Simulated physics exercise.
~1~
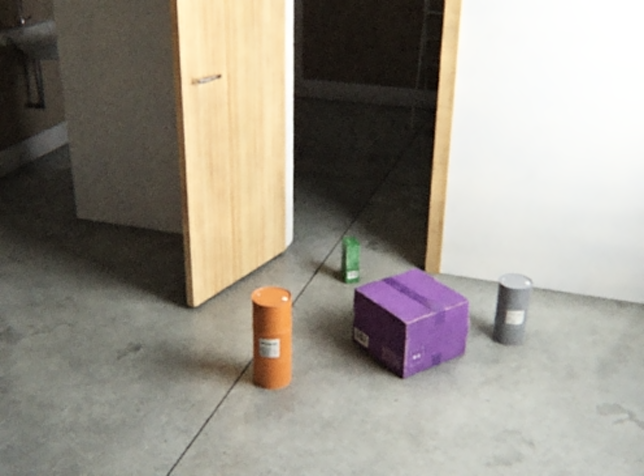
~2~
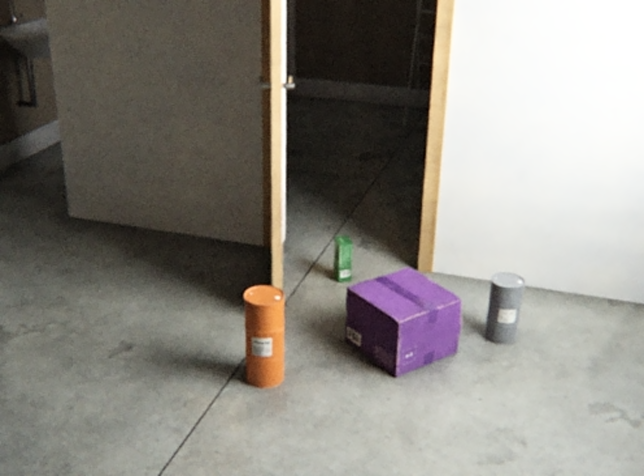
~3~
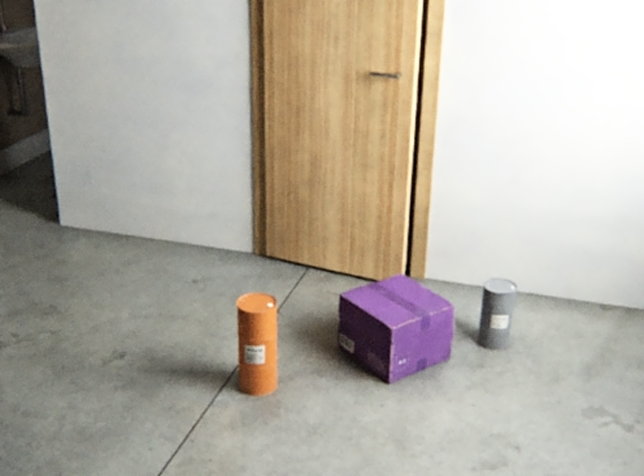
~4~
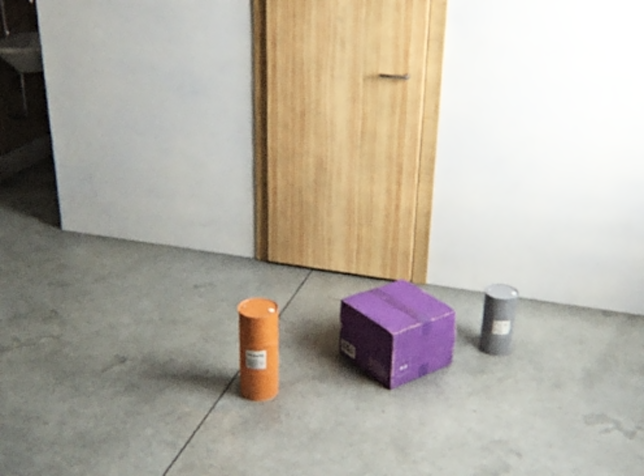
A wooden door swung steadily shut behind an orange canister, a purple box and a grey canister, hiding the small green carton that had stood upright in the doorway, and it ended fully closed with the other three things still in place.
